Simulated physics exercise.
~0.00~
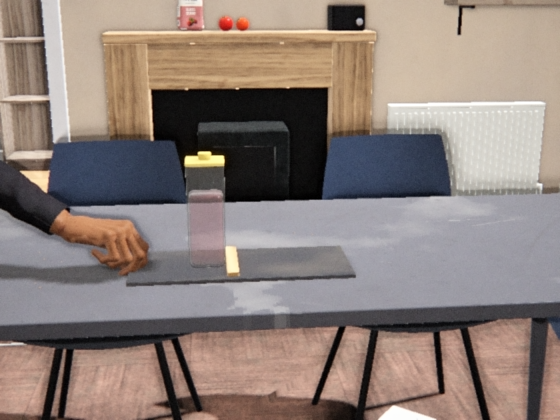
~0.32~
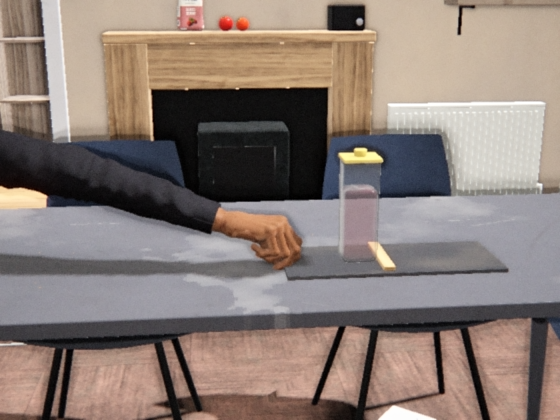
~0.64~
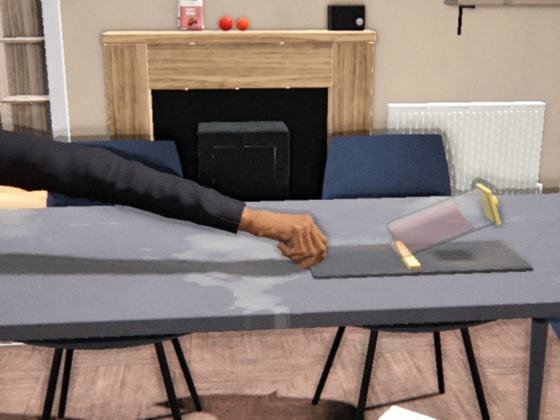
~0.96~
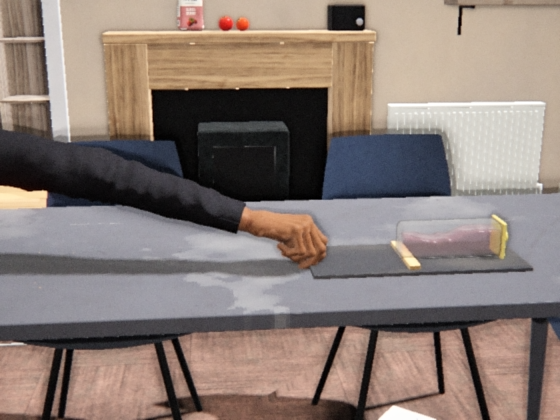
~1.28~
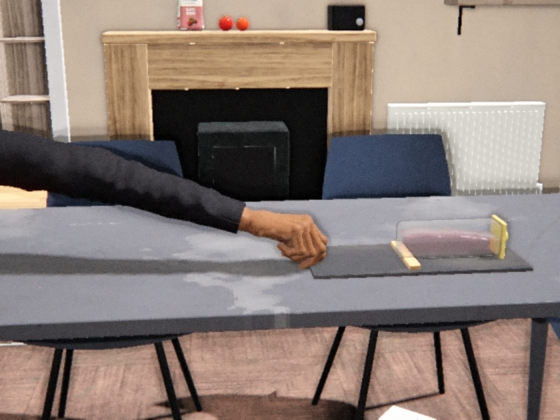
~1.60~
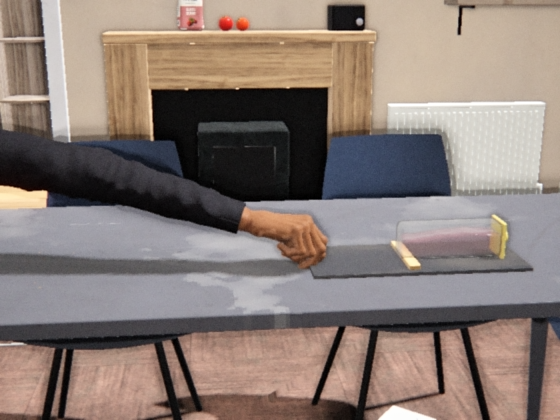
A clear canister with a yellow cap and pinkish liquid inside stands on a thin dark board, beside a small pale batten, on a grey table seen from the front by a still camera. Behind are two blue chairs, a wooden fireplace and a white radiator. A hand in a dark sleeve, reaching from the left, slides the board to the right, carrying the upright canister along. As the board stops, the canister tips over to the right, past the batten. It lands on its side, its liquid settles, and it stays lying there with the cap pointing right, the hand still at the board.
